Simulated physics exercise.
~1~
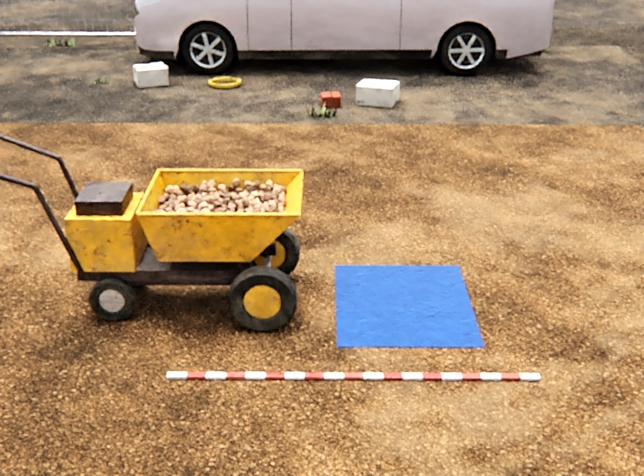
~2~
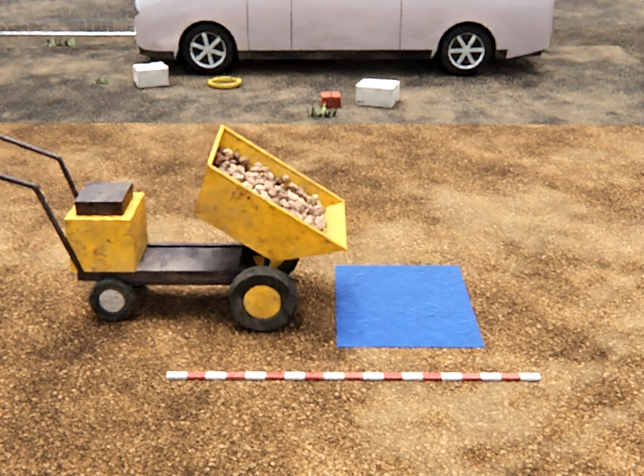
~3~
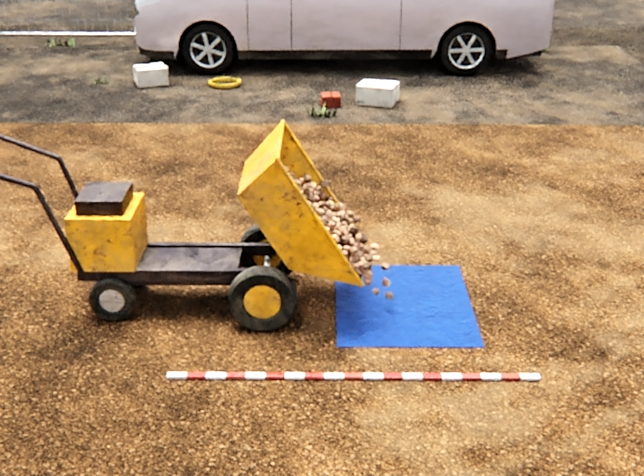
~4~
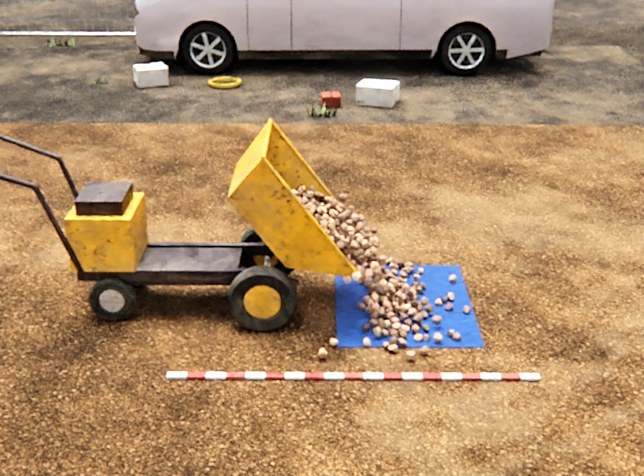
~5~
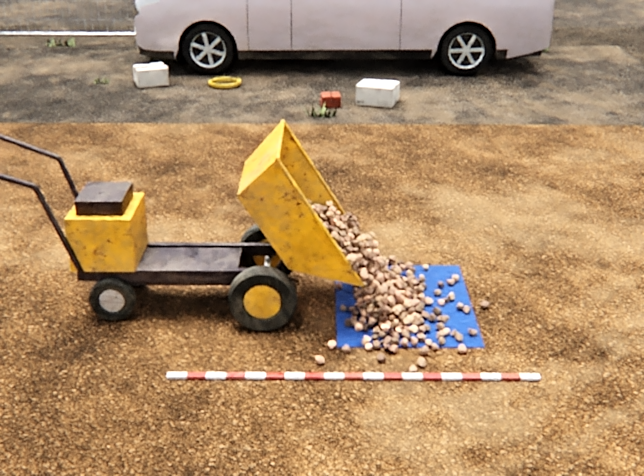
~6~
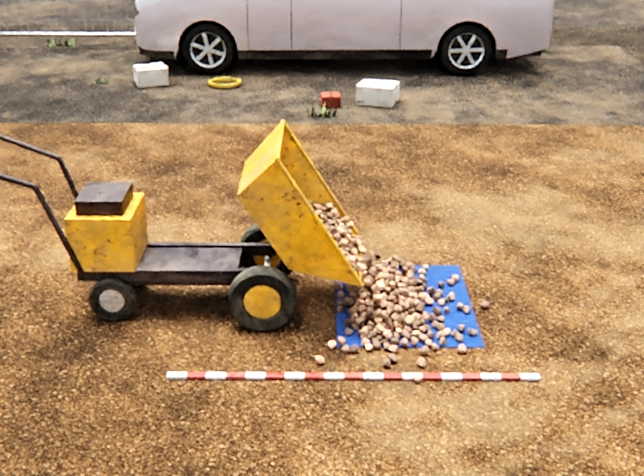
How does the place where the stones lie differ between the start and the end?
At the start the stones all sat in the level yellow skip. By the end many had slid down to the right into a heap on the blue sheet, with a few beside it, while many others were still in the tipped skip.
